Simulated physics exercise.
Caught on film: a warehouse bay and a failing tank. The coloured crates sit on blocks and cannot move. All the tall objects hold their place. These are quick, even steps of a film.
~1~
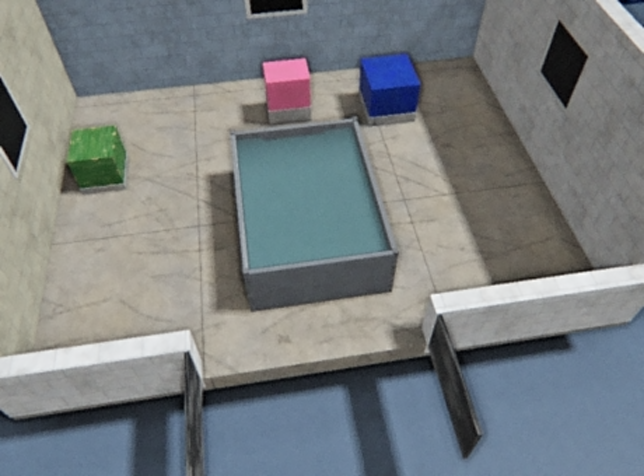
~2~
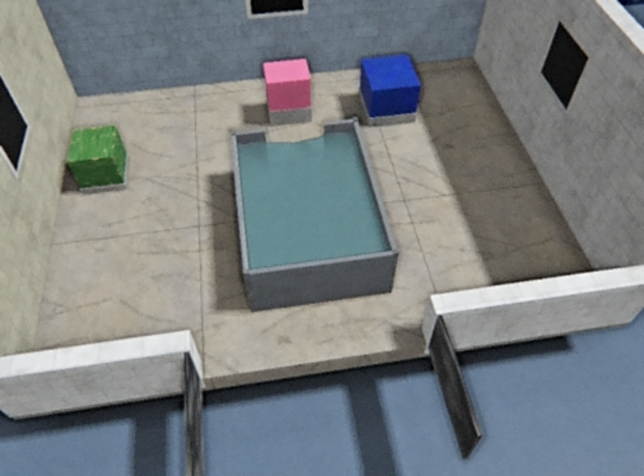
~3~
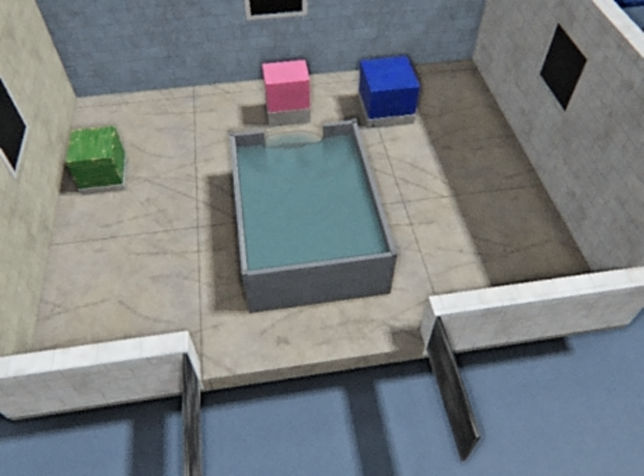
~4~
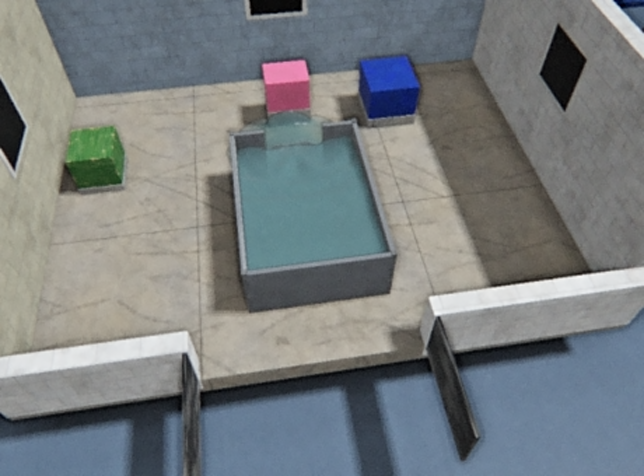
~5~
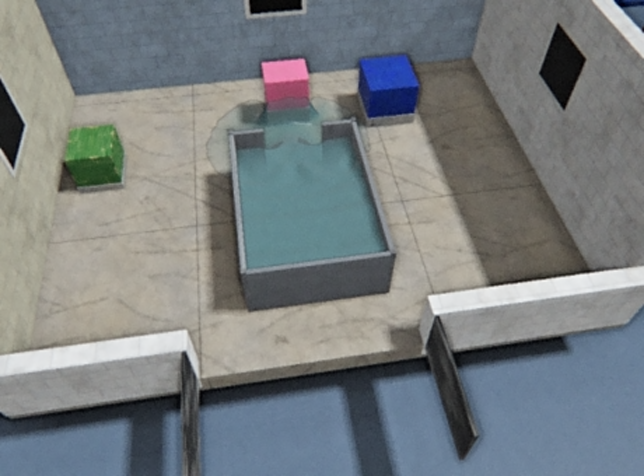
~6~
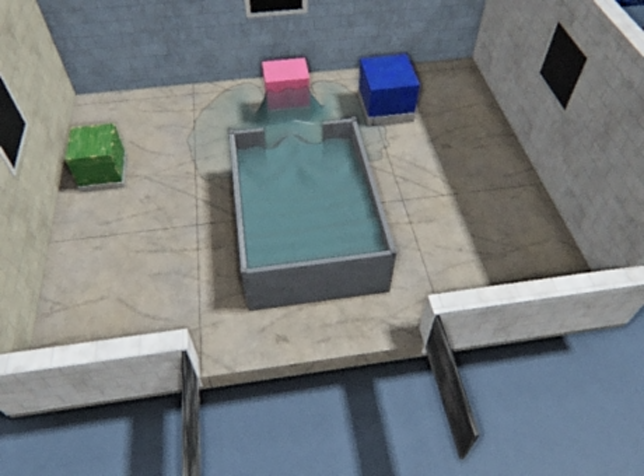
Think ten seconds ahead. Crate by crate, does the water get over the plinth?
The pink crate gets wet; the green crate gets wet; the blue crate gets wet.
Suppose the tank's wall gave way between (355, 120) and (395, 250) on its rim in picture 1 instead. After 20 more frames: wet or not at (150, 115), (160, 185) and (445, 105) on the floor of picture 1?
In that order: Dry, dry, wet.
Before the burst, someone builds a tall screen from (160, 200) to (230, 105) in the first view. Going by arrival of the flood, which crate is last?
The one in green.
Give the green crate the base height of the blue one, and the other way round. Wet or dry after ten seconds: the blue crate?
One by one: The blue one is topped.
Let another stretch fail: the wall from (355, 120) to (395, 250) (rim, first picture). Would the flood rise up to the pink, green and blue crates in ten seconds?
Pink is safe, green gets wet, blue is topped.
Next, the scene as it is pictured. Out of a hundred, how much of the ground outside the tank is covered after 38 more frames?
About 95 per cent.
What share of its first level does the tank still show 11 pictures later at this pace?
Some 60 per cent.
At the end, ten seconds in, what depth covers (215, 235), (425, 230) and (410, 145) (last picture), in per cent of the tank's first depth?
In turn 8, 8 and 4 in a hundred.
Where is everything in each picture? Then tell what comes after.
Still water in the water tank at (307, 192), in the first frame.
The front is at a hidden place, out from the gap on the water tank's far side, in the second frame.
The front is at a hidden place, out from the gap on the water tank's far side, in the third frame.
Water pours out on the water tank's far side and has run to (258, 123), in the fourth frame.
Water pours out on the water tank's far side and has run to (248, 104), in the fifth frame.
The front is at (243, 86), out from the gap on the water tank's far side, in the sixth frame.
A moment on, water covers 20 % of the floor; the pink crate water round its plinth, the green crate not reached, the blue crate water round its plinth.
Next, water covers 40 % of the floor; the pink crate water round its plinth, the green crate water round its plinth, the blue crate water round its plinth.
Then, water covers 65 % of the floor; the pink crate water round its plinth, the green crate water round its plinth, the blue crate water round its plinth.
Later, water covers 95 % of the floor; the pink crate water round its plinth, the green crate water round its plinth, the blue crate water round its plinth.
In the end, water covers 100 % of the floor; the pink crate was topped, the green crate was topped, the blue crate was topped.
